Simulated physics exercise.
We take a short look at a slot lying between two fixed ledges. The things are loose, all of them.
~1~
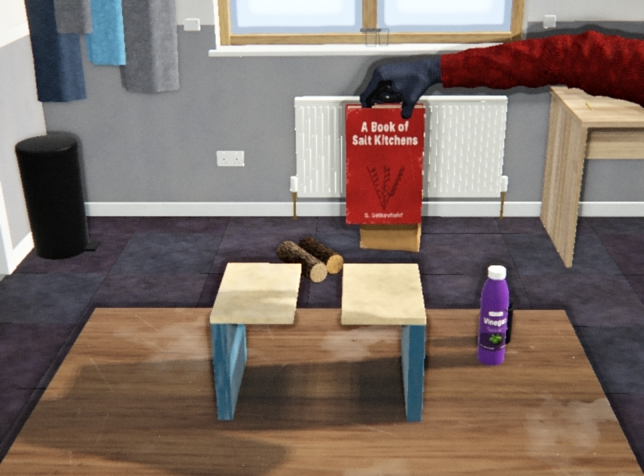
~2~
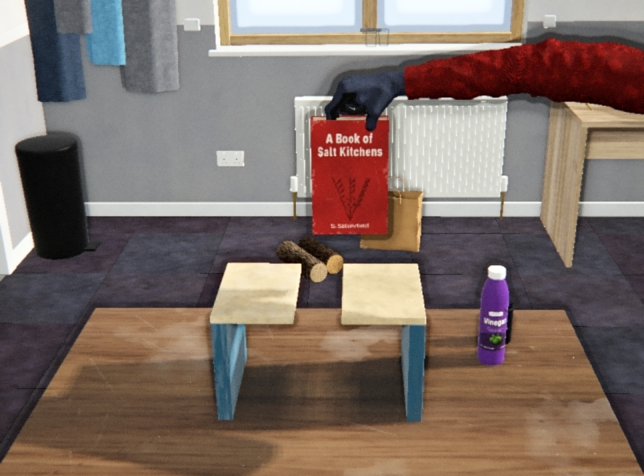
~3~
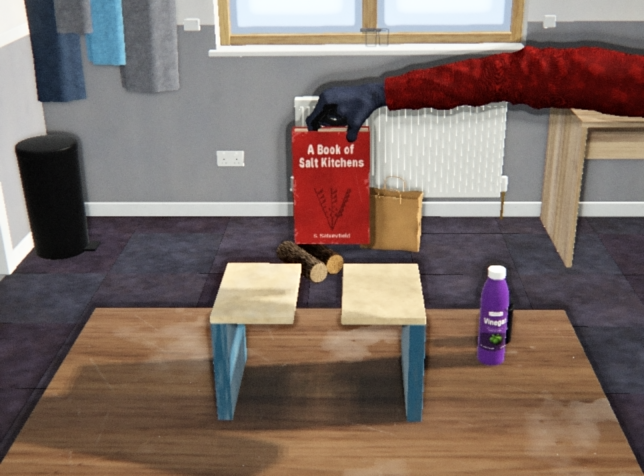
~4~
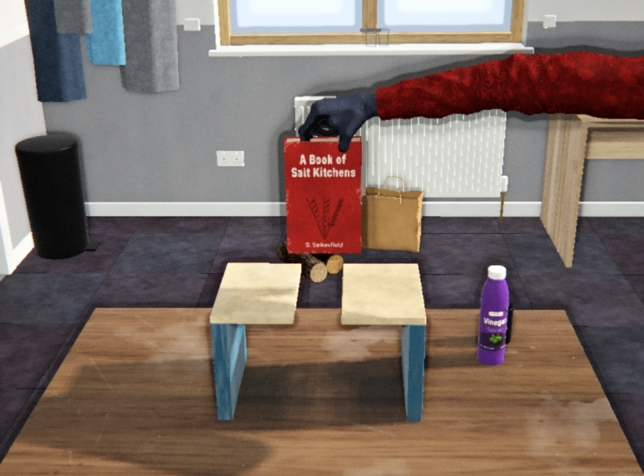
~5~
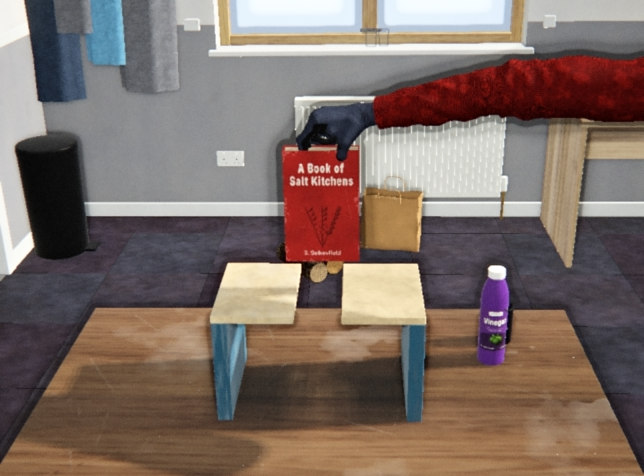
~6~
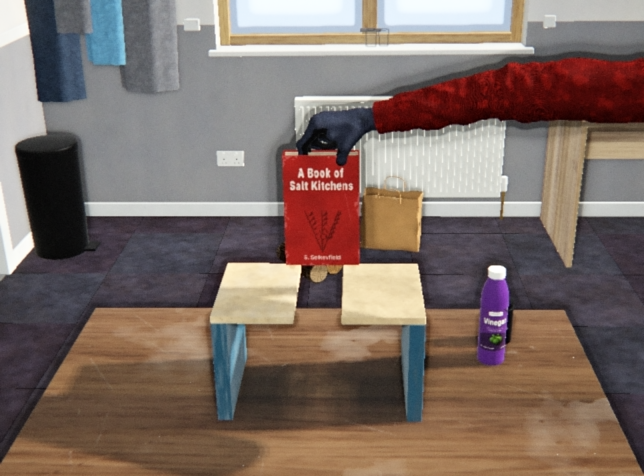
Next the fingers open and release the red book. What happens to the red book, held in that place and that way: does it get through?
It gets held back.
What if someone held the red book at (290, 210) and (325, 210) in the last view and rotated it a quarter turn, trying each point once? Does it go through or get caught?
Try 1 - held back; try 2 - passes the gap.
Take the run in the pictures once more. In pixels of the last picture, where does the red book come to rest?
It winds up at roughly (322, 237).
Then, 0.20 s after the last picture, red book slid a little near (322, 232).
Then, 0.30 s after the last picture, red book slid a little near (322, 237).
At rest, moved from the start, red book; the other 2 in place. Seen from the same camera at the end, red book near (322, 237). The book is caught.
